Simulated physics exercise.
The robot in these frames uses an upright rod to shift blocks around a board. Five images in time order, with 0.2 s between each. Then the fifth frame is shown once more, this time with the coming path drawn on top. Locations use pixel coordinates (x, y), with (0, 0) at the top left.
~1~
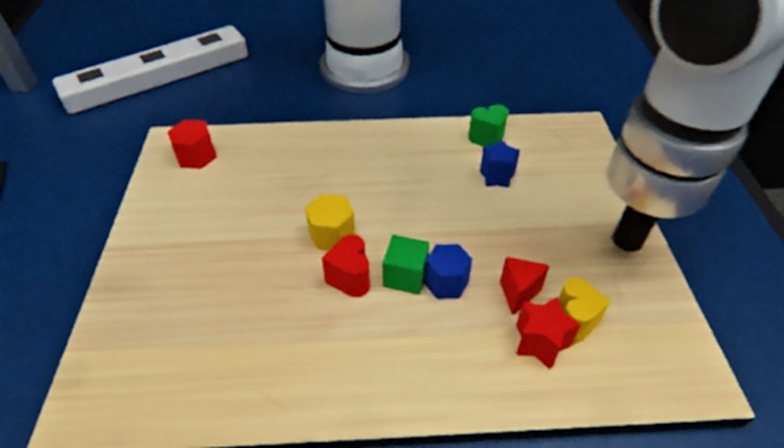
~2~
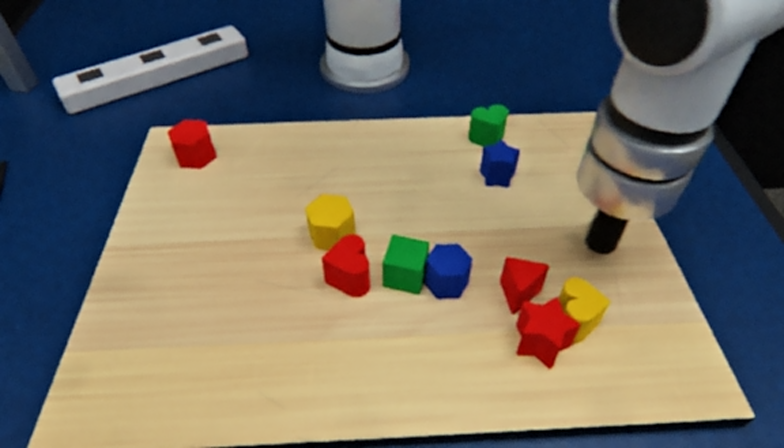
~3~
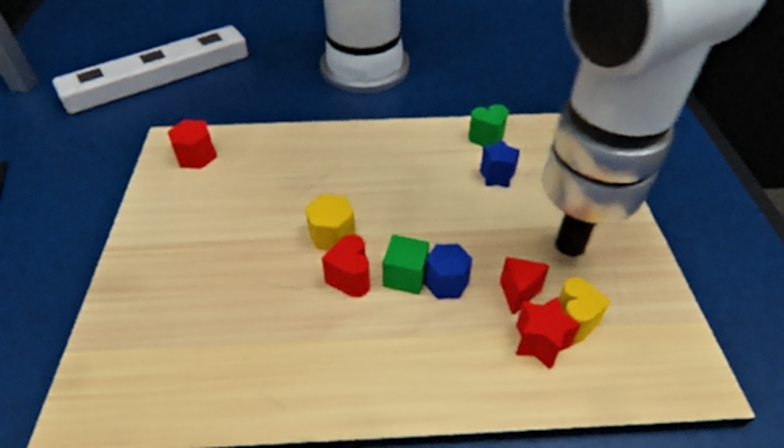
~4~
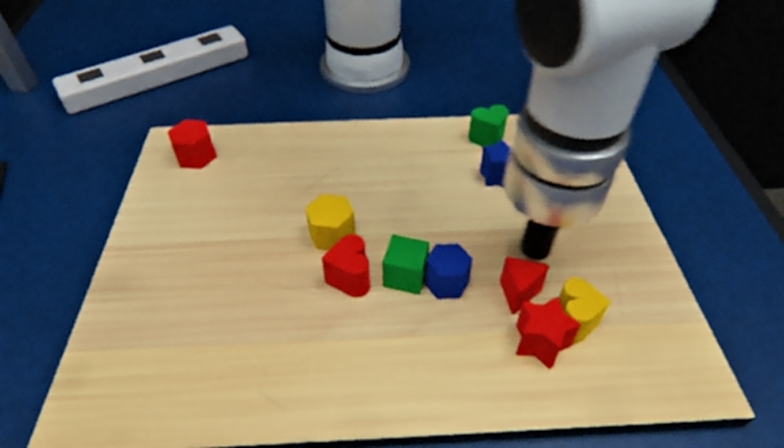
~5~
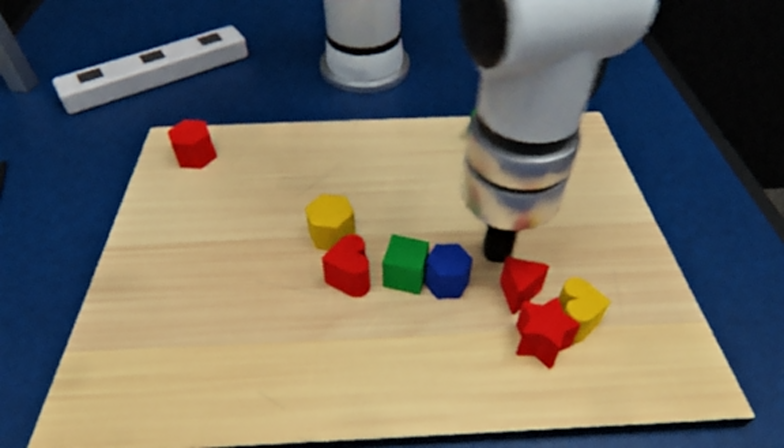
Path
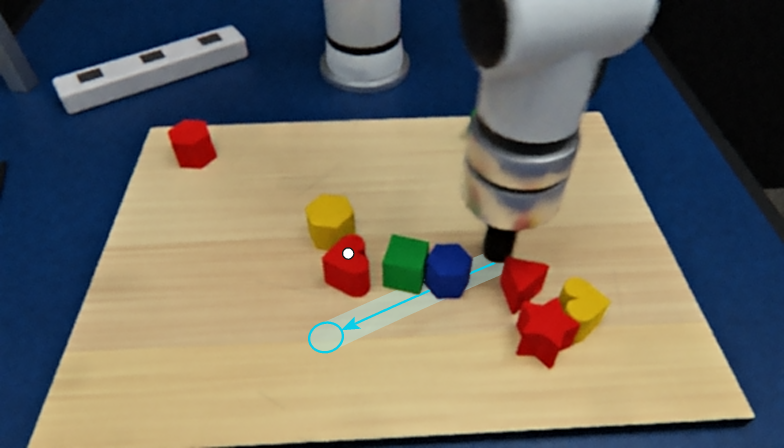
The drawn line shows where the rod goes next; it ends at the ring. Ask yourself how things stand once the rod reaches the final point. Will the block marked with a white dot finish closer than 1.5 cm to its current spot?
Yes, I think so.
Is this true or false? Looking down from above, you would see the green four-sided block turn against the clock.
That statement is not accurate.
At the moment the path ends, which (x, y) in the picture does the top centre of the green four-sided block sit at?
Around (382, 250).
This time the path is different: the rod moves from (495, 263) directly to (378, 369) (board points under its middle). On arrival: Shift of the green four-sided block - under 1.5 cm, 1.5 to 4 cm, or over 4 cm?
My estimate: In the 1.5 to 4 cm range.
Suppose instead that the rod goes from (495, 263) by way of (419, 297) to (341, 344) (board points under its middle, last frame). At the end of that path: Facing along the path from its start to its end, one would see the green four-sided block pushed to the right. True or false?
My answer: True.
The line goes in a line from (495, 263) to (326, 337); the dot is on the red heart.
The first path, step by step. One third of the way, rod at (443, 274); green four-sided block at (385, 251), turned 25° clockwise; blue six-sided block at (413, 277).
Two thirds of the way, rod at (384, 300); red heart at (341, 252); green four-sided block at (382, 250), turned 35° clockwise; blue six-sided block at (359, 313), turned 25° anticlockwise.
At the end, rod at (324, 327); red heart at (341, 252); green four-sided block at (382, 250), turned 35° clockwise; blue six-sided block at (315, 351), turned 65° anticlockwise; red three-sided block unmoved.
